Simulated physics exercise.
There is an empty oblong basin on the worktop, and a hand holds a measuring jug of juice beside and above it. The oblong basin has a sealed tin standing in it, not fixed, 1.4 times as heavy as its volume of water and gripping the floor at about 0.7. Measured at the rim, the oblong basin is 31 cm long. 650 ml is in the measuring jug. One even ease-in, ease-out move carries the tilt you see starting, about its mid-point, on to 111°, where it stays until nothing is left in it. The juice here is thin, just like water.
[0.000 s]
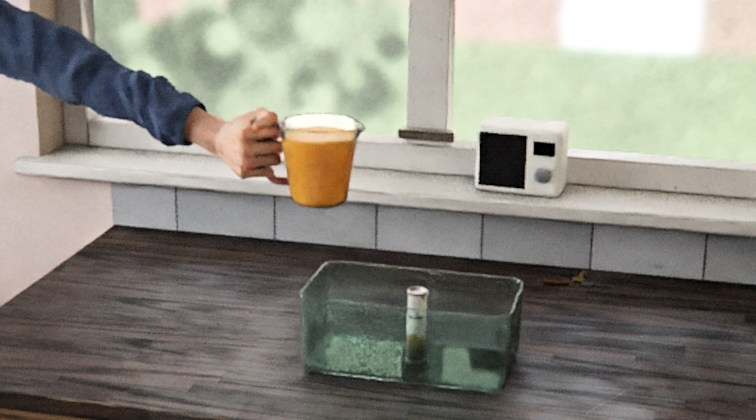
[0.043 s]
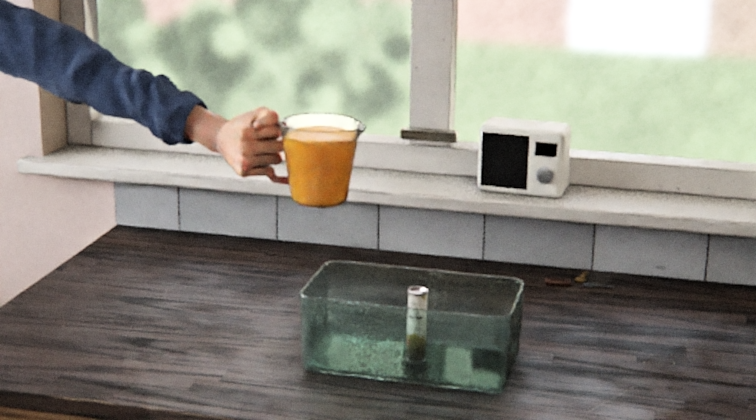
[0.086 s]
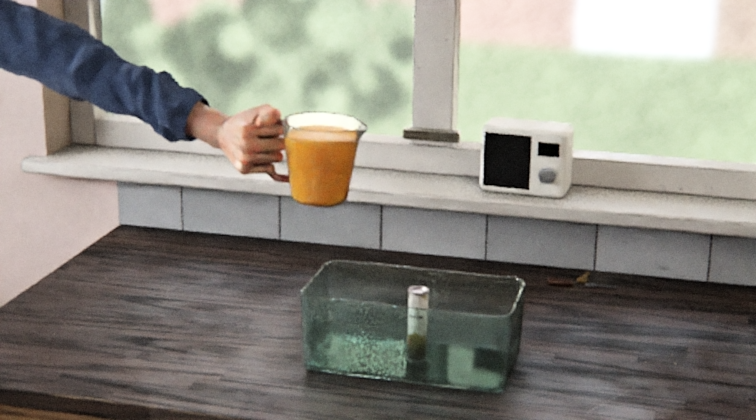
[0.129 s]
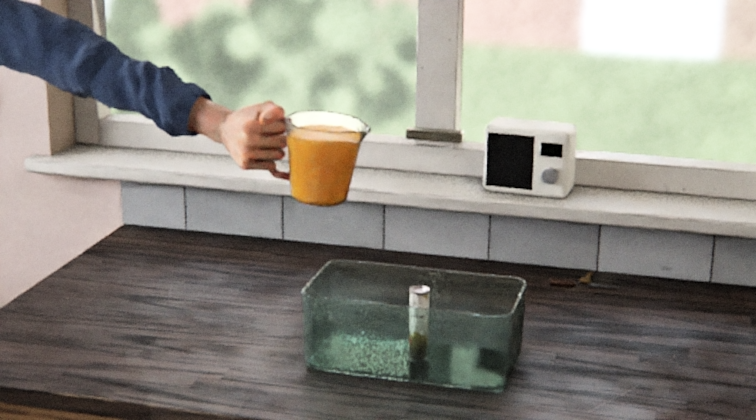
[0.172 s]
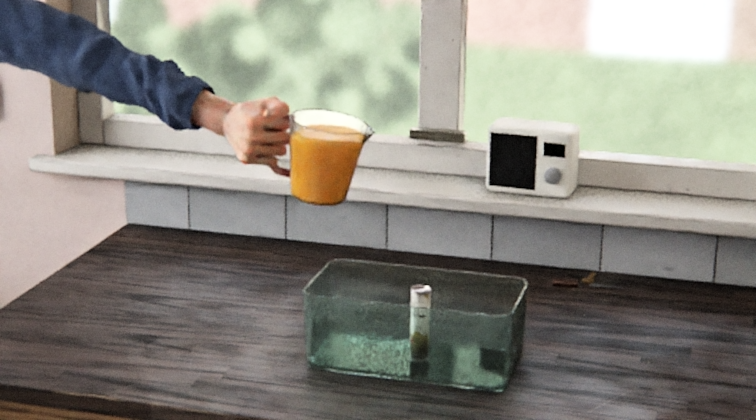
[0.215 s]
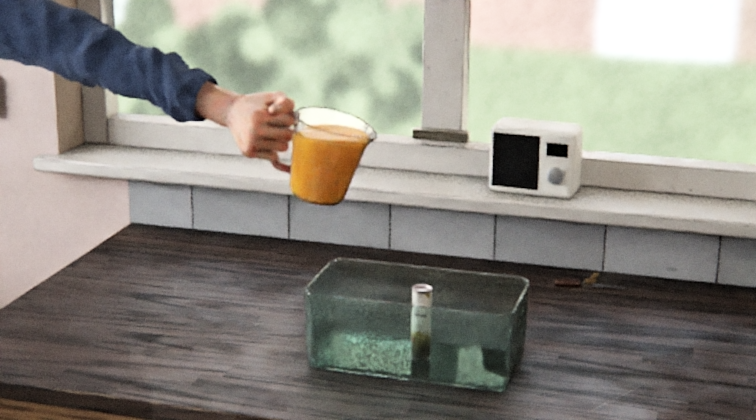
On a dark worktop, a hand slowly tilts a jug of orange juice rightward near a basin.
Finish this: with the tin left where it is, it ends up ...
It ends up knocked over.
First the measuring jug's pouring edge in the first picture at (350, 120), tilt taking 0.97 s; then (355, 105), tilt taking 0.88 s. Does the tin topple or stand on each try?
First it falls; then it falls.
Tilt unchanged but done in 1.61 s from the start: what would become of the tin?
With that tilt, the tin tips.
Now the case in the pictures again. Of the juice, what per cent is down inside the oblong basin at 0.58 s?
Some 6 per cent.
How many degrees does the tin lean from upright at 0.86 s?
Measured tilt, approx.: 0 degrees.
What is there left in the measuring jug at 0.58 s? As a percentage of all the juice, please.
Still held: Roughly 68 % of the total.
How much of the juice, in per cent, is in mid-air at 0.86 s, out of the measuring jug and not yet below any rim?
Near 22 percent.
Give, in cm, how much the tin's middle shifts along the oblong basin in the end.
Roughly 8.5 cm.
After 0.58 s the tilt is 75° and 68 per cent is still to pour; the tin stands where it began.
After 0.86 s the tilt is 108° and 11 per cent is still to pour; the tin stands where it began.
After 1.14 s the tilt is 111° and 0 per cent is still to pour; the tin leans 49°.
After 1.45 s the tilt is 111° and 0 per cent is still to pour; the tin lies on its side.
In the end the tin lies on its side.
